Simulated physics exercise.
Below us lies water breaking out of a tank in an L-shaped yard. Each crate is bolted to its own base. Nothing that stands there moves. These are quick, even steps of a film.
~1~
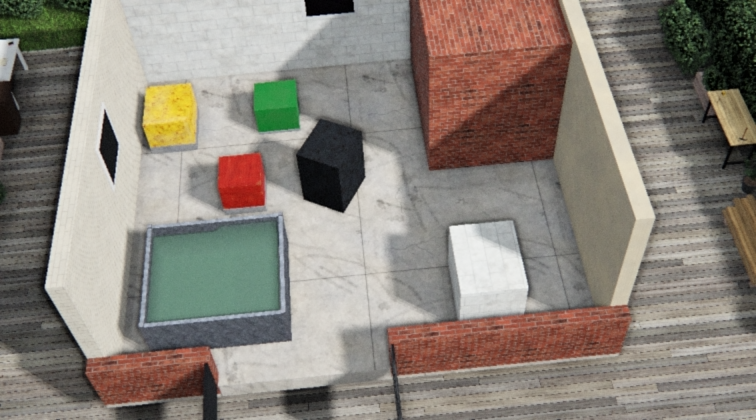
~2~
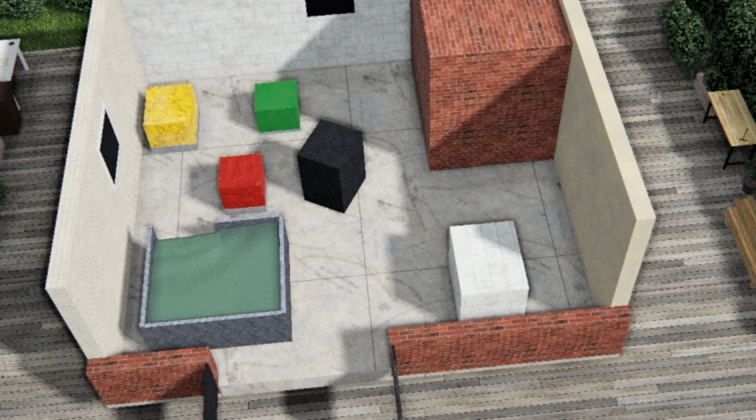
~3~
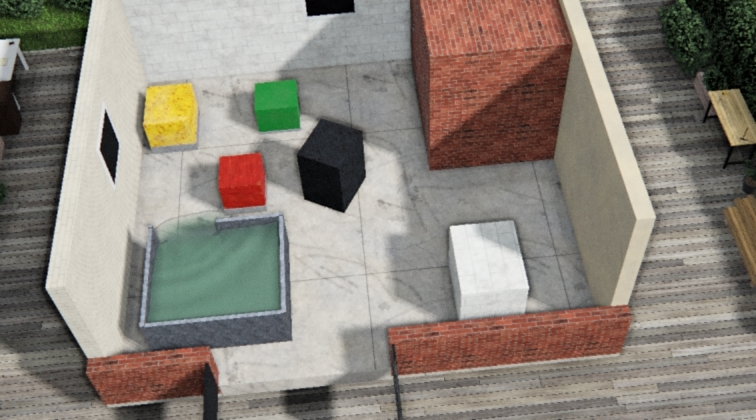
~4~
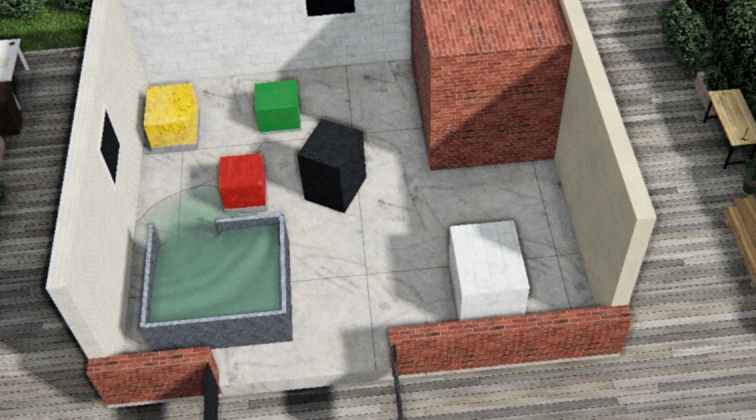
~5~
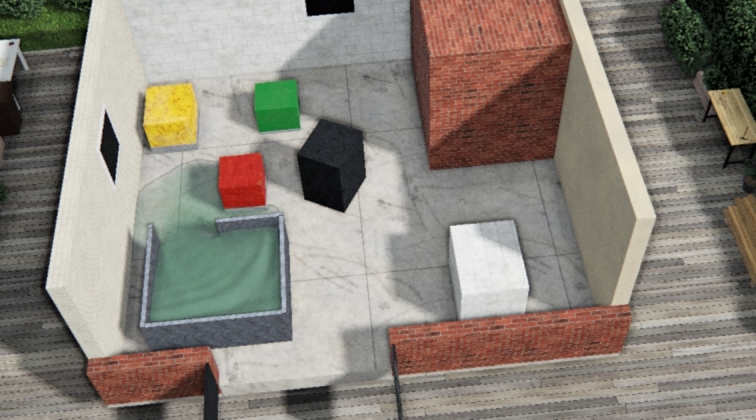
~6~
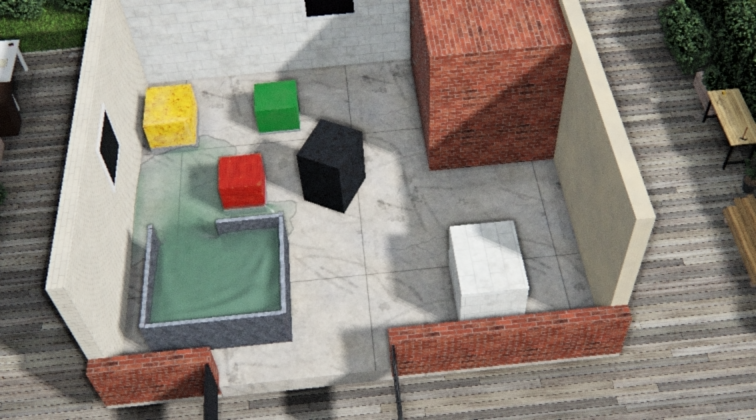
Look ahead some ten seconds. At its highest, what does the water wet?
One by one: The green crate is soaked; the yellow crate is soaked; the red crate is soaked.
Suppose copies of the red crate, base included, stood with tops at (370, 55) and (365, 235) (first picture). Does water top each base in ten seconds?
In turn: Gets wet, stays dry.
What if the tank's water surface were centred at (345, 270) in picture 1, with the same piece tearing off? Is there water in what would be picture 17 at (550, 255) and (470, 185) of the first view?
One after the other: No water, flooded.
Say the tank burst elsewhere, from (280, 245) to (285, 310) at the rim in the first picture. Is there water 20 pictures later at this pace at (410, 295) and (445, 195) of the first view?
One after the other: Flooded, awash.
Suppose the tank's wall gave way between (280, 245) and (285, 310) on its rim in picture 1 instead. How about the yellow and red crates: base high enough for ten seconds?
My reading: Yellow crate is safe, red crate is safe.
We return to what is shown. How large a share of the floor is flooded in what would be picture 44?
Some 75 per cent.
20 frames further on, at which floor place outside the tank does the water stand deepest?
Roughly at (254, 134).
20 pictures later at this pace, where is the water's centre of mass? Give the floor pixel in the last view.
Close to (227, 200).
A moment on, water covers 25 % of the floor; the green crate water round its plinth, the yellow crate water round its plinth, the red crate water round its plinth.
Next, water covers 30 % of the floor; the green crate water round its plinth, the yellow crate water round its plinth, the red crate water round its plinth.
Then, water covers 55 % of the floor; the green crate water round its plinth, the yellow crate water round its plinth, the red crate water round its plinth.
Later, water covers 75 % of the floor; the green crate water round its plinth, the yellow crate water round its plinth, the red crate water round its plinth.
In the end, water covers 100 % of the floor; the green crate was topped, the yellow crate was topped, the red crate was topped.
